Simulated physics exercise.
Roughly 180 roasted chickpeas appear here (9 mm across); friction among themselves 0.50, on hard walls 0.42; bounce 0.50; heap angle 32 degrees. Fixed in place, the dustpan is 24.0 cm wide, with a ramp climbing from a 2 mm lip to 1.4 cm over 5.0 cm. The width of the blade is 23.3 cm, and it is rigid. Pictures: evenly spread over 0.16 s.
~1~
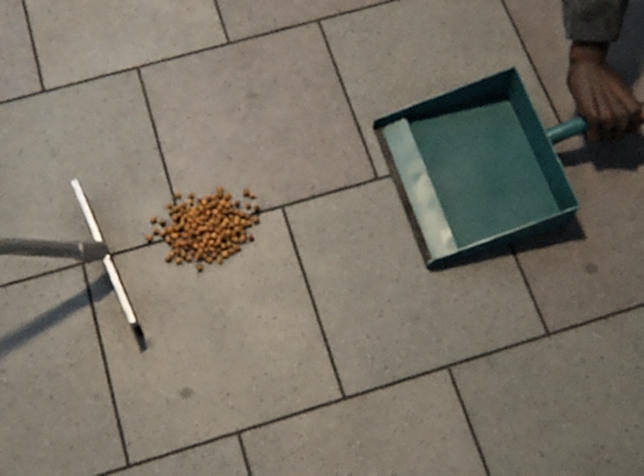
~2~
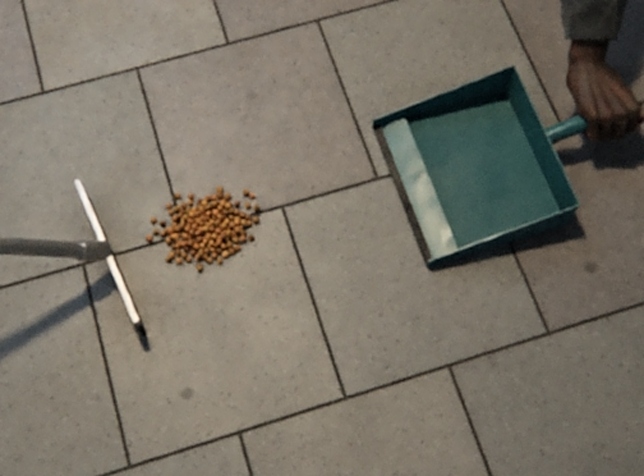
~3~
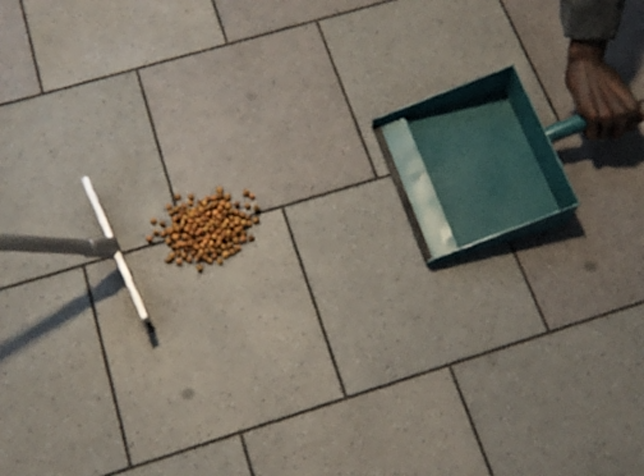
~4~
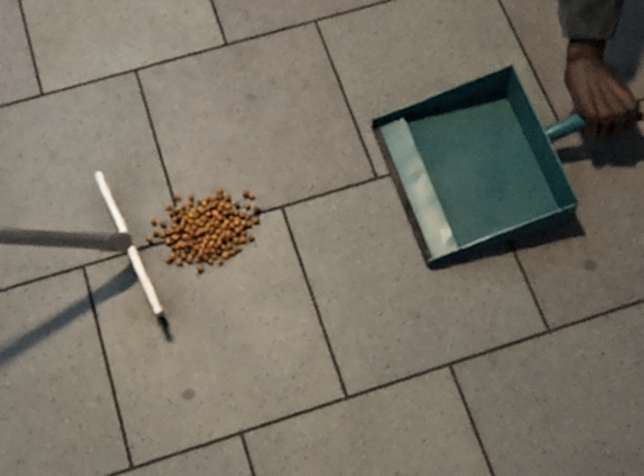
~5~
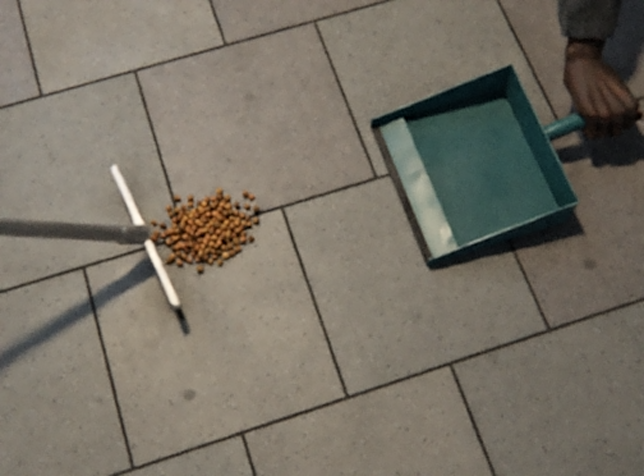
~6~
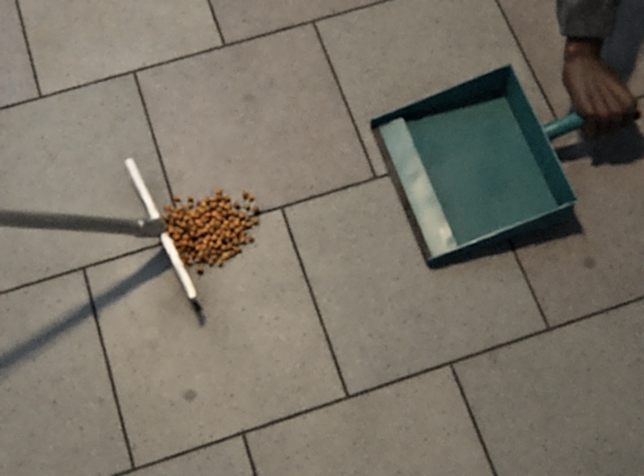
On grey paving slabs, a white-edged blade sliding right into a pile of roasted chickpeas while a hand holds a green dustpan.
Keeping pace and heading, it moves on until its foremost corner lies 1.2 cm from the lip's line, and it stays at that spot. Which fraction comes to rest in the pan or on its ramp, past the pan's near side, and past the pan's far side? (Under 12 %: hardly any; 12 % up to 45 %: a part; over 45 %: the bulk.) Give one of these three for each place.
At the end, pan: A medium share; near side: A low share; far side: A medium share.
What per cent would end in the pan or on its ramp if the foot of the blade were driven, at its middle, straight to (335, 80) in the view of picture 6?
Some 5 per cent.
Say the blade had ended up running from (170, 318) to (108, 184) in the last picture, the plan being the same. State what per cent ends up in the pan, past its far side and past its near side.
Pan 20 % / far 15 % / near 0 %.
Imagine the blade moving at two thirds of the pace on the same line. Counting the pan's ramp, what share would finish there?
About 35 per cent.
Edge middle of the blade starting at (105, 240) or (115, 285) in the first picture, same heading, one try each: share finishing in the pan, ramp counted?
Roughly 30 % and 30 %.
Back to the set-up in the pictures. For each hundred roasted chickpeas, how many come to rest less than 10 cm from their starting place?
0 %.
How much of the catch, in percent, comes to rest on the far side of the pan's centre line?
Estimate: Close to 90 %.
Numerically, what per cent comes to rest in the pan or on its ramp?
I reckon around 35 in a hundred.
Then, 0.21 s after the last picture, middle of the blade 19 cm from the lip; 0 % over the lip, far side 10 %, near side 0 %.
Then, 0.35 s after the last picture, middle of the blade 8 cm from the lip; 0 % over the lip, far side 20 %, near side 0 %.
Then, 0.62 s after the last picture, middle of the blade 3 cm from the lip; 35 % over the lip, far side 25 %, near side 0 %.
In the end, pan 35 %, near side 0 %, far side 25 %, in front of the lip or behind the blade 40 %.
